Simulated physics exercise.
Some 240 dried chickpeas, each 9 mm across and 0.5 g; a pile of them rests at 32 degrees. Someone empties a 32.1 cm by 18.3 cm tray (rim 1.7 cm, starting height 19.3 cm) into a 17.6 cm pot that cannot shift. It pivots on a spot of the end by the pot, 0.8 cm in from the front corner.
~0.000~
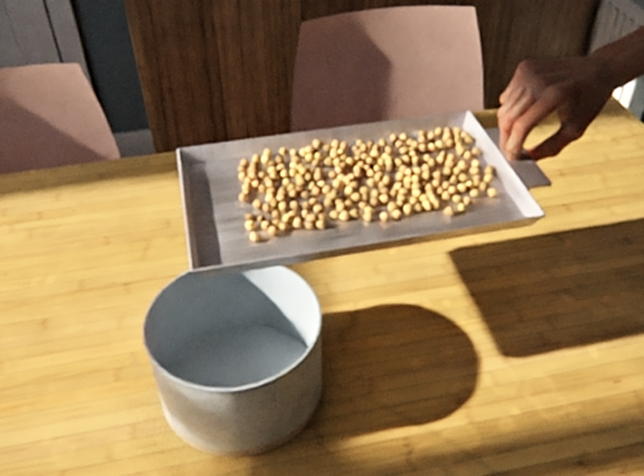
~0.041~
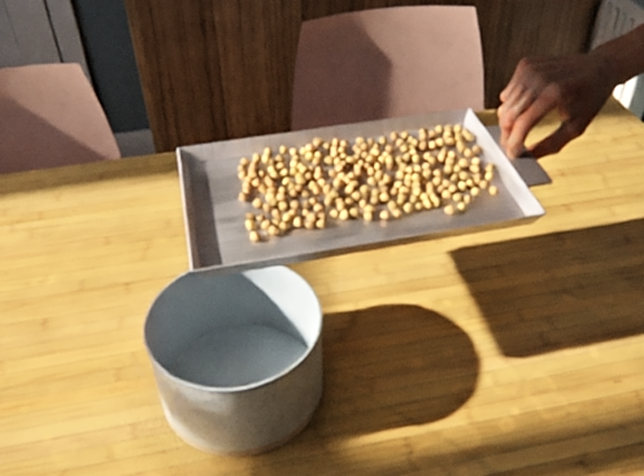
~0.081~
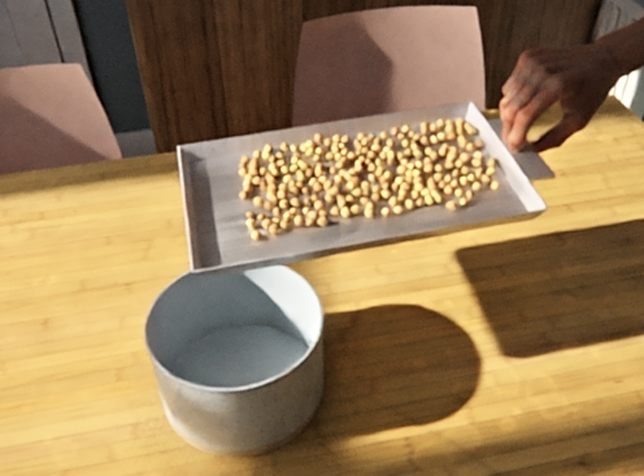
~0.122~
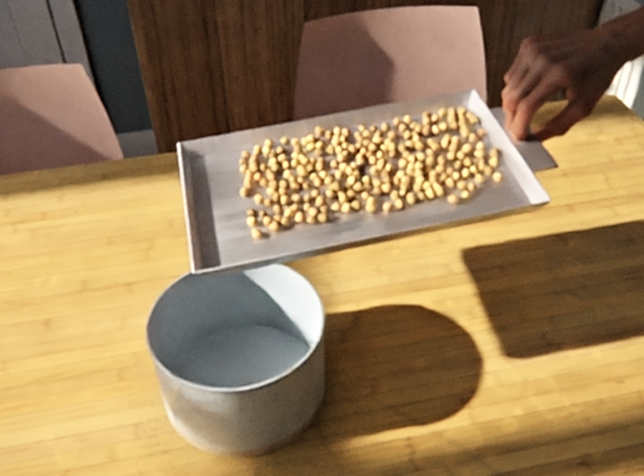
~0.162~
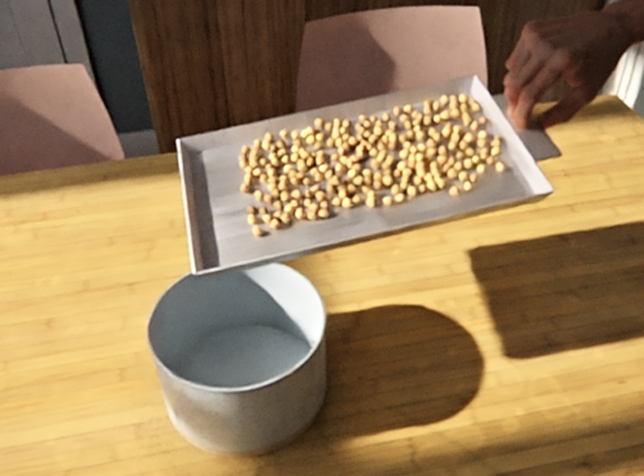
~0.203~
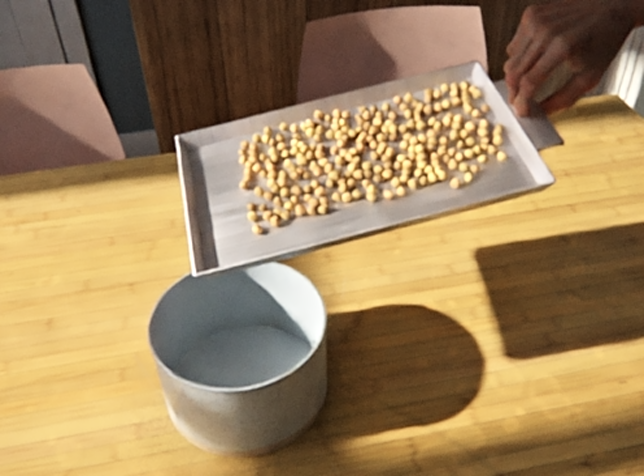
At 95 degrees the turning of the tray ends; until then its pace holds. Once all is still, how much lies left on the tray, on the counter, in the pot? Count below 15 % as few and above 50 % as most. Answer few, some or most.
Tray few, counter some, pot most.
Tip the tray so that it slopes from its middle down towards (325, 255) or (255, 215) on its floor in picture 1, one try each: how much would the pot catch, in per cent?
About 50 and 40 per cent.
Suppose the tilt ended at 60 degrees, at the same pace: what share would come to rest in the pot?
Then about 40 per cent.
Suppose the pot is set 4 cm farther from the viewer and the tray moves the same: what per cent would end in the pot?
Then about 5 per cent.
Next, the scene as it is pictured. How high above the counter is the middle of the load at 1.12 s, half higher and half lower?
About 8 cm.
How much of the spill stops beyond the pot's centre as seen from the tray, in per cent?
Some 100 per cent.
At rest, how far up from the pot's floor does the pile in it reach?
About 2.0 cm.
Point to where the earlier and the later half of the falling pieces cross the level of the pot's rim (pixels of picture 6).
First near (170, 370), later near (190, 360).
After 0.75 s, tilt 50 degrees; the tray holds 95 %, the pot 0 %.
Then, at 1.12 s, tilt 77 degrees; the tray holds 35 %, the pot 30 %.
After 1.57 s, tilt 95 degrees; the tray holds 0 %, the pot 65 %.
By 2.2 s all is still; tray 0 %, counter 35 %, pot 65 %.
